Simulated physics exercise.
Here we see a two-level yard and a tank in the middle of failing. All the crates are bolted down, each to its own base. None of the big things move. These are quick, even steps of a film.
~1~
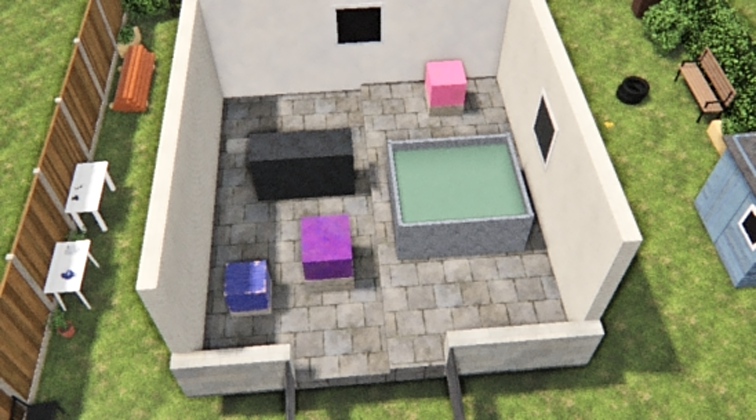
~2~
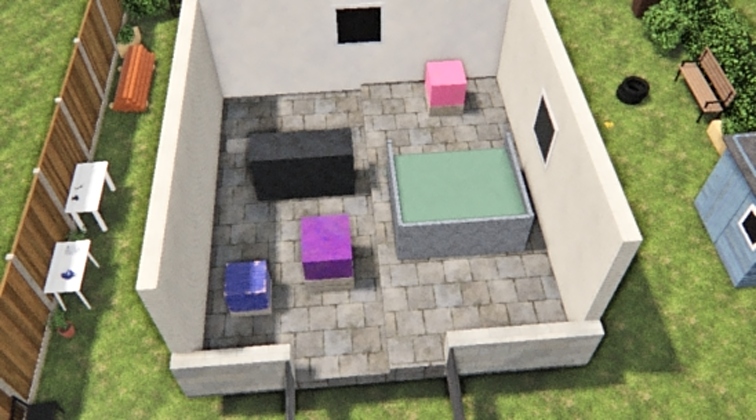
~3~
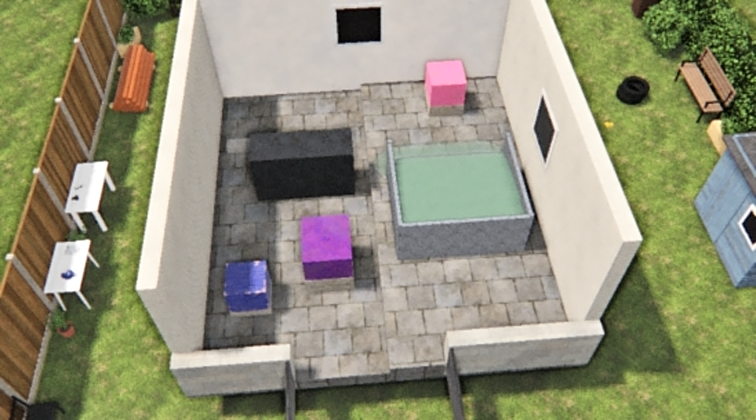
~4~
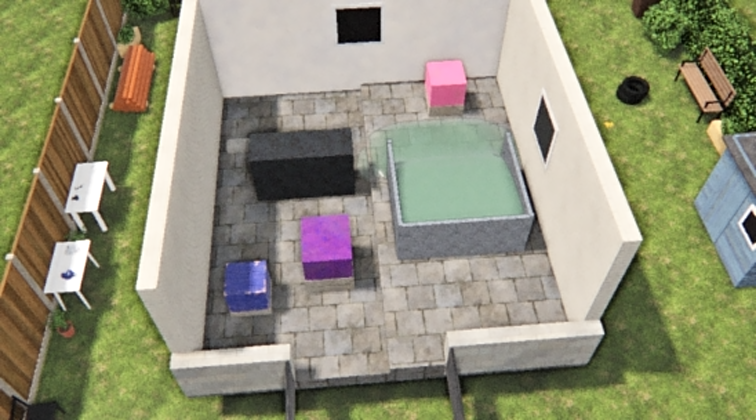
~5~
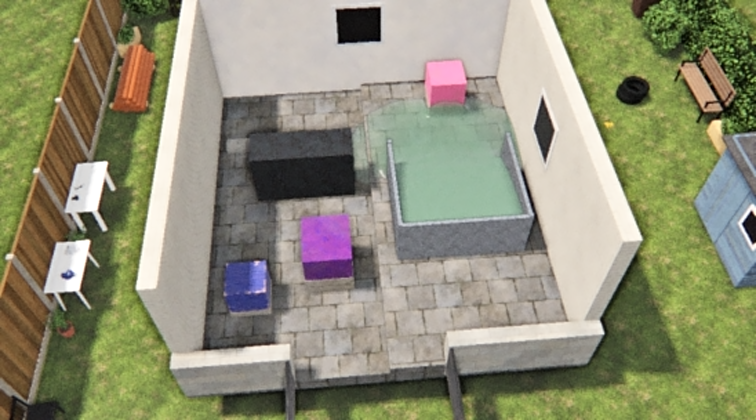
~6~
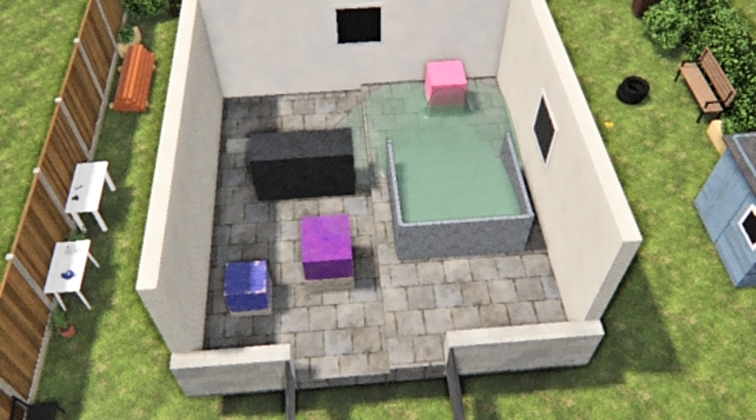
Green water pouring out over the far side of a grey tank and spreading across paving around a pink block.
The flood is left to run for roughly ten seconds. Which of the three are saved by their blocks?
In the end blue crate: Too low. Pink crate: Too low. Purple crate: High enough.
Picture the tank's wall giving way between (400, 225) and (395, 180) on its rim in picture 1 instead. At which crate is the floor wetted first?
My pick is the purple one.
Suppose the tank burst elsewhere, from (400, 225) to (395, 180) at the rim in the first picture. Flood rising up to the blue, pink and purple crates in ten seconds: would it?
Result: Blue crate is swamped; pink crate is not reached; purple crate is swamped.
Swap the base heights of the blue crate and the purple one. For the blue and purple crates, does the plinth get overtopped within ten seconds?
I reckon the blue crate is left unharmed but the purple crate is inundated.
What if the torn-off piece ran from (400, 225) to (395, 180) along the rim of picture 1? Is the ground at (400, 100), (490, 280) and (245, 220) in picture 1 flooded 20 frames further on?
First: Spared by the leak. Second: Spared by the leak. Third: Reached by the flood.
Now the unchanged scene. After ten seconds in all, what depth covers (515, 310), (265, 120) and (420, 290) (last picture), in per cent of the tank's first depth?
I'd say around 4 per cent, then 20 per cent, then 2 per cent.
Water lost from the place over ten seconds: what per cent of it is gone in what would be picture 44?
10 per cent.
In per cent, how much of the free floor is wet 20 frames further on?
That should be about 60 %.
A moment on, water covers 30 % of the floor; the blue crate not reached, the pink crate water round its plinth, the purple crate not reached.
Next, water covers 45 % of the floor; the blue crate not reached, the pink crate water round its plinth, the purple crate not reached.
Then, water covers 60 % of the floor; the blue crate not reached, the pink crate water round its plinth, the purple crate not reached.
Later, water covers 90 % of the floor; the blue crate water round its plinth, the pink crate water round its plinth, the purple crate water round its plinth.
In the end, water covers 95 % of the floor; the blue crate was topped, the pink crate was topped, the purple crate stayed above the water.
